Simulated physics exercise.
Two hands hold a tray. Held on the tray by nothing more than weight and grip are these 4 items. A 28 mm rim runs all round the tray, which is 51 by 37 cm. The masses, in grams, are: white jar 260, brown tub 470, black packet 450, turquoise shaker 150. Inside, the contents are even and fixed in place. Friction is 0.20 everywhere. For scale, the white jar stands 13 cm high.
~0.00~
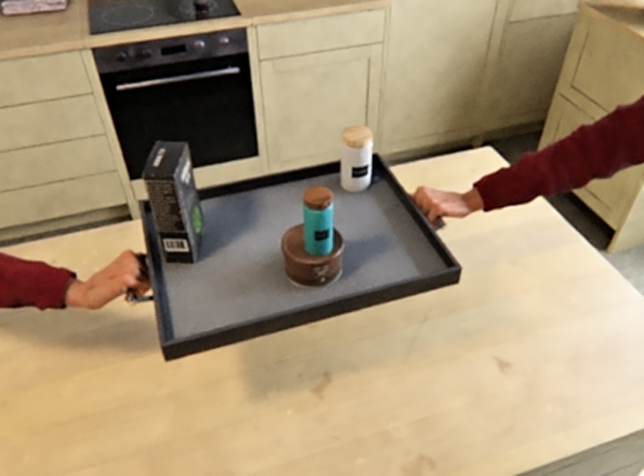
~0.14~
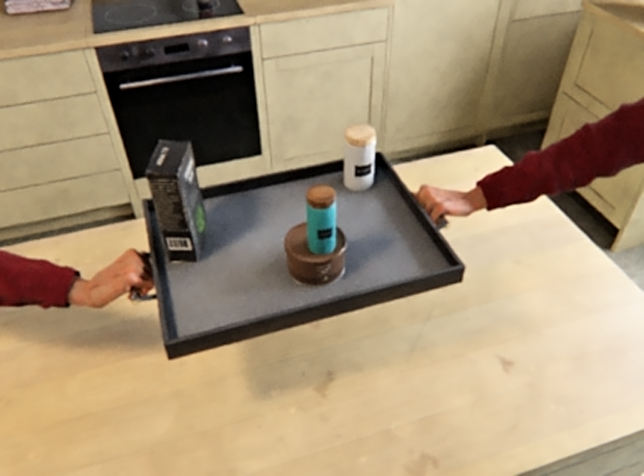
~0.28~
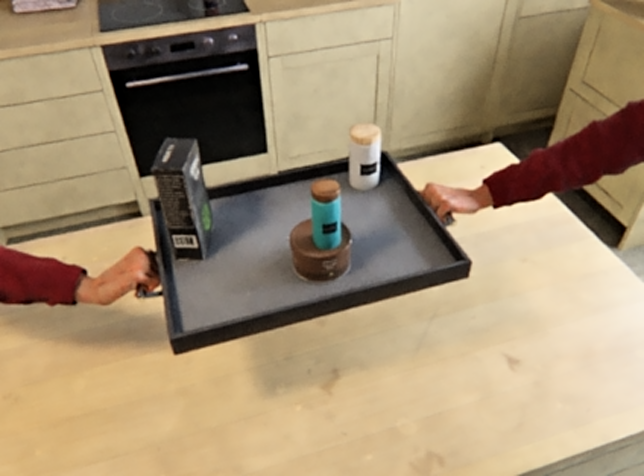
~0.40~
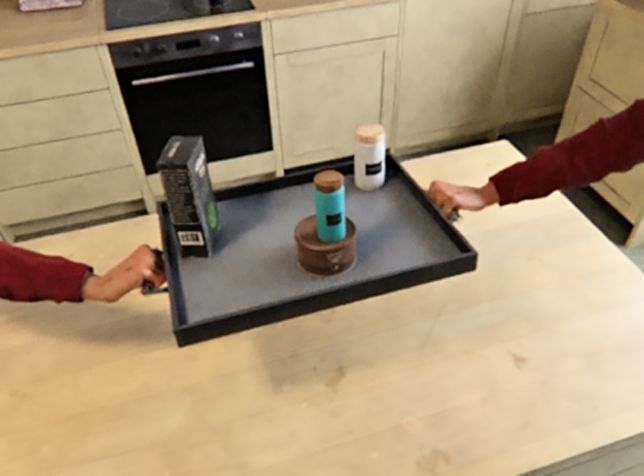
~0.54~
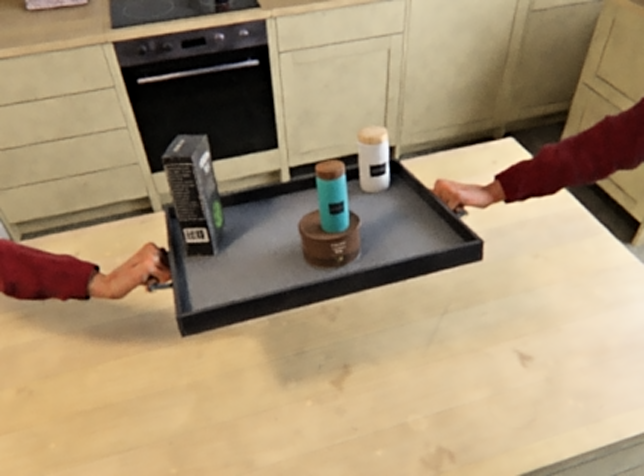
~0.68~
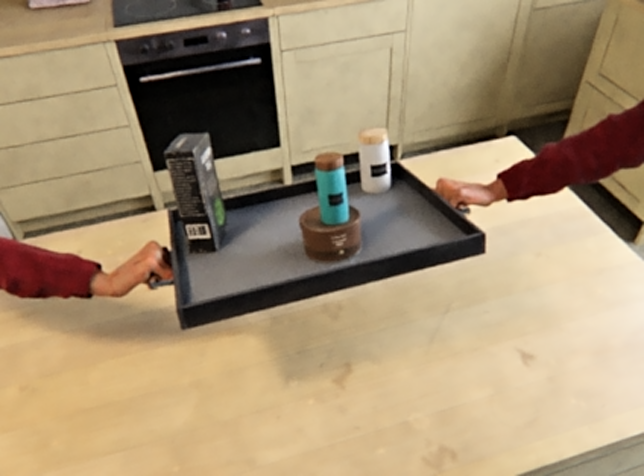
Two hands in dark red sleeves hold a black-rimmed tray with a grey surface above a pale wooden table, seen from above in a kitchen with cream cupboards and a black oven. A black packet stands at the left, a turquoise shaker sits on a brown tub near the middle, and a white jar stands behind. The hands slowly tilt the tray, its far edge lowering, while the items keep their places on it.
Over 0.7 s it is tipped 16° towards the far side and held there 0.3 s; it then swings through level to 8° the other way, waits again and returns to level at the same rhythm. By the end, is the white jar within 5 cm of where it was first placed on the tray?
Yes, it is that close.
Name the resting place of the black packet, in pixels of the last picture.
Look near (203, 169) and you'll find it.
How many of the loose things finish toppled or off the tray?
1 of them.
After 0.98 s, tray at 16°, far edge down; white jar slid 2 cm near (372, 159); black packet slid 8 cm; turquoise shaker slid 9 cm.
After 1.28 s, tray at 13°, far edge down; white jar slid 2 cm near (373, 156); turquoise shaker slid 26 cm; brown tub slid 19 cm.
After 1.48 s, tray at 2°, far edge down; turquoise shaker now off the tray; white jar slid 2 cm near (374, 146); brown tub slid 21 cm.
After 1.68 s, tray at 7°, near edge down; white jar slid 2 cm near (376, 140); brown tub slid 21 cm; black packet slid 8 cm.
At rest (3.3 s), off the tray, turquoise shaker; not toppled but over 5 cm from the start, brown tub and black packet; the last one in place, give or take 5 cm. In the last view, white jar near (375, 145).
